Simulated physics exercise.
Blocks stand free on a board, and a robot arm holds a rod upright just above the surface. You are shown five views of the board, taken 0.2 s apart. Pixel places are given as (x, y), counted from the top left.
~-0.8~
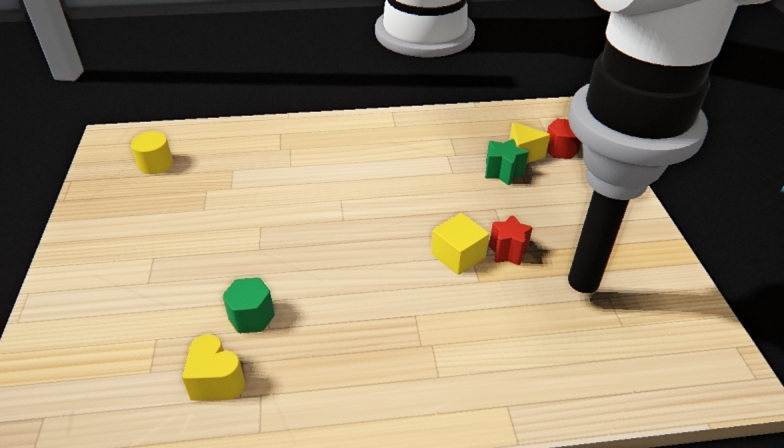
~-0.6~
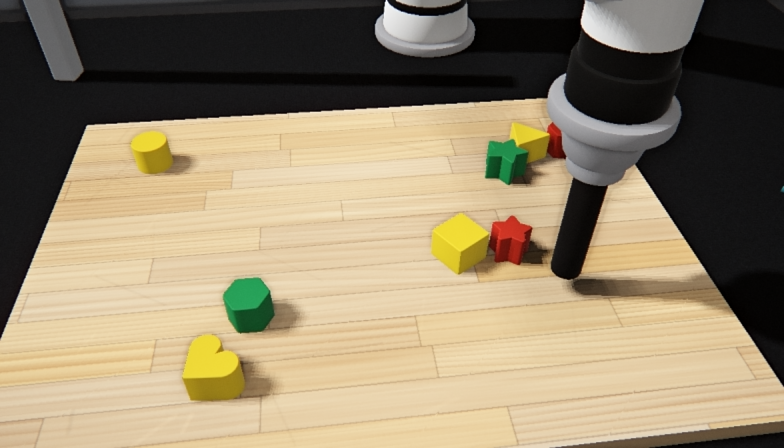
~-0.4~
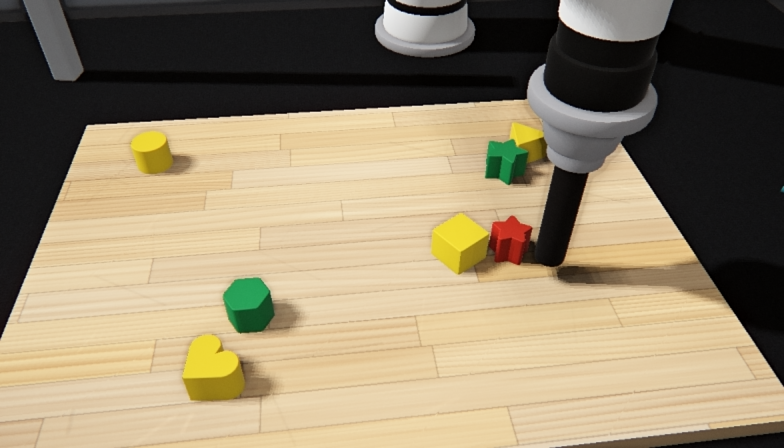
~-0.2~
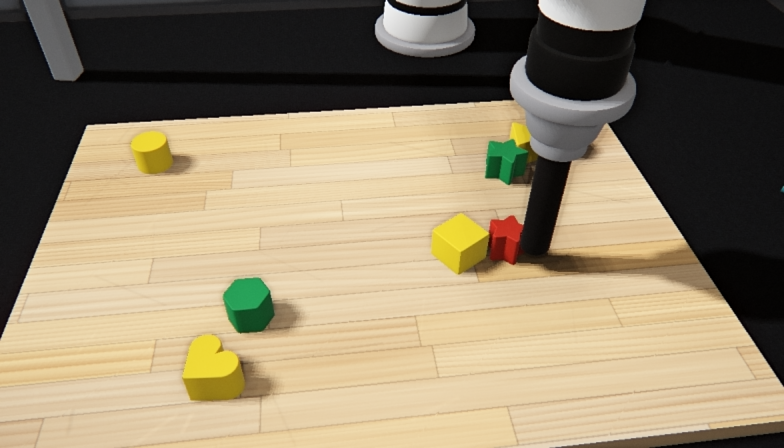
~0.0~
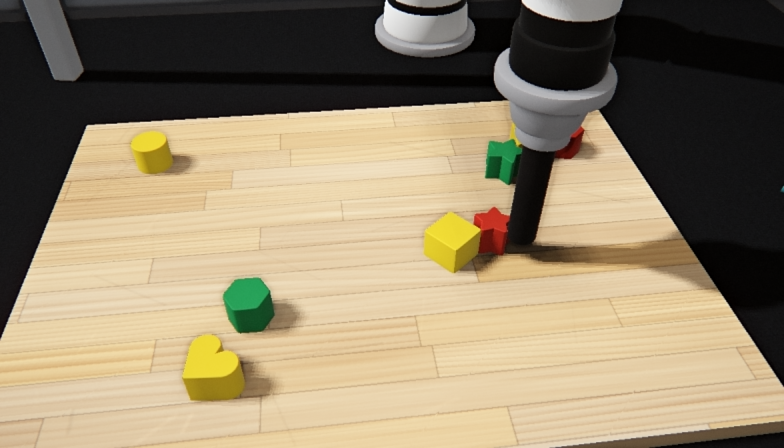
On a wooden board, a robot arm's rod moving left to the red star and nudging it against the yellow block.
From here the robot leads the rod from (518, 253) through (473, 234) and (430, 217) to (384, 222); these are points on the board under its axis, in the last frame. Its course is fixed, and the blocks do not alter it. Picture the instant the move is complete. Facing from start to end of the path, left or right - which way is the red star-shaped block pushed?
The shift is rightward.
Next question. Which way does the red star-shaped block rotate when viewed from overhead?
The twist is clockwise.
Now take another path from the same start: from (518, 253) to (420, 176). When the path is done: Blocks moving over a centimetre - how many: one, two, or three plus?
I'd say just one block gets shifted by more than about 1 cm.
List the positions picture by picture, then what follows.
Tip of the rod at (583, 284), middles of tops, yellow square piece at (461, 231), red star-shaped block at (513, 228), in the first frame.
Rod at (565, 270), nothing pushed, in the second frame.
Rod at (549, 258), nothing pushed, in the third frame.
Rod at (534, 247), red star-shaped block at (509, 227), in the fourth frame.
Rod at (521, 237), yellow square piece at (453, 230), red star-shaped block at (494, 219), in the fifth frame.
On the path given first. One third of the way, rod at (475, 218); yellow square piece at (446, 229); red star-shaped block at (451, 200).
Two thirds of the way, rod at (430, 201); yellow square piece at (446, 229); red star-shaped block at (407, 184).
At the end, rod at (384, 207); yellow square piece at (446, 229); red star-shaped block at (381, 180), turned 50° clockwise.
